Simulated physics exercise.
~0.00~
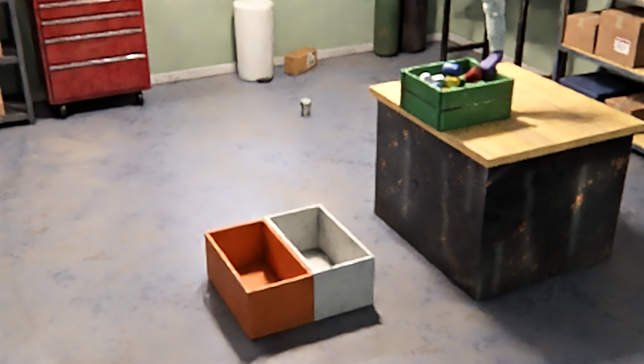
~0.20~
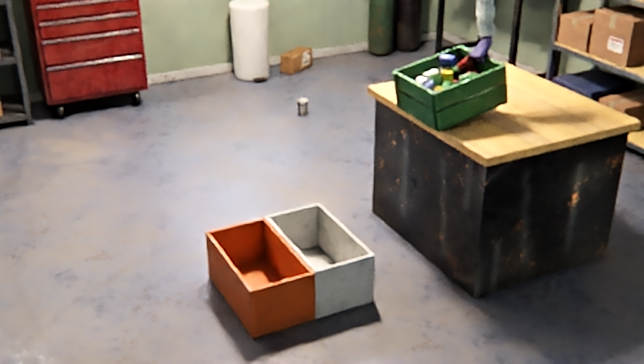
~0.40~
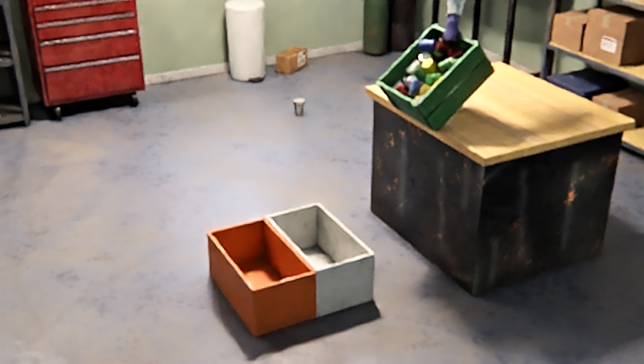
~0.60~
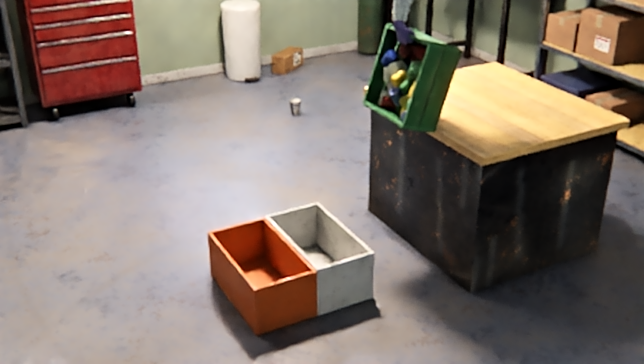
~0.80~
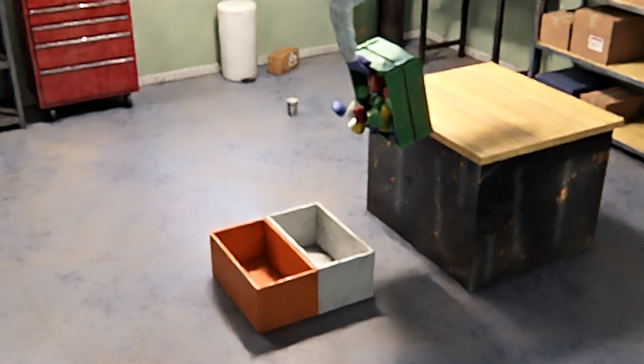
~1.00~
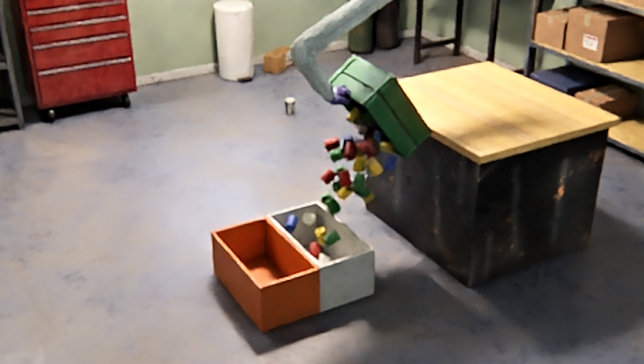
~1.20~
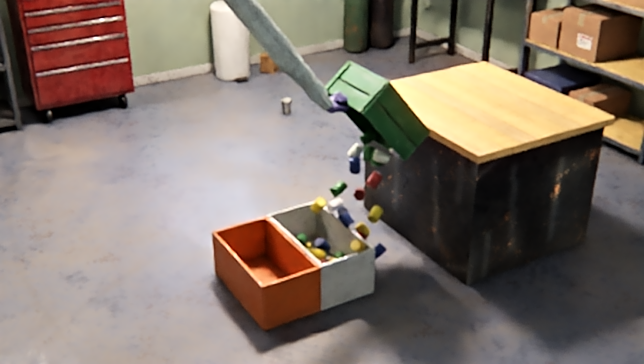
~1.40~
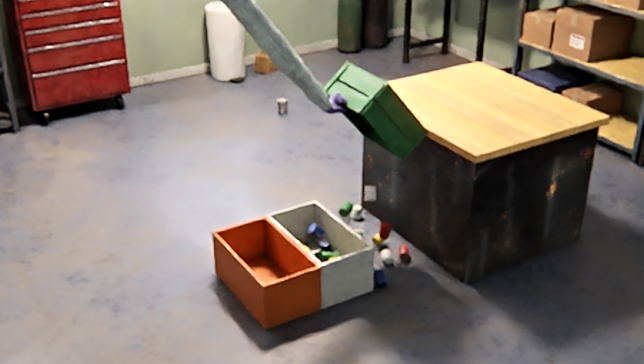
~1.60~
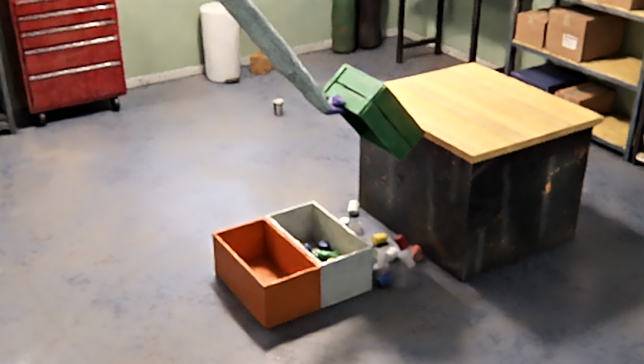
In a workshop with a red tool chest and shelves of boxes, a green tote full of small colourful jars sits on a wooden-topped bench, above an empty white trough and an orange tub joined side by side on the floor. A pale robotic-looking arm lifts the tote's far side and tips it leftward over the bench edge. The jars slide to the lip, then pour out in a tumbling stream. Some drop into the white trough, while others land on the floor between it and the bench. The tote stays tilted, and the orange tub remains empty.
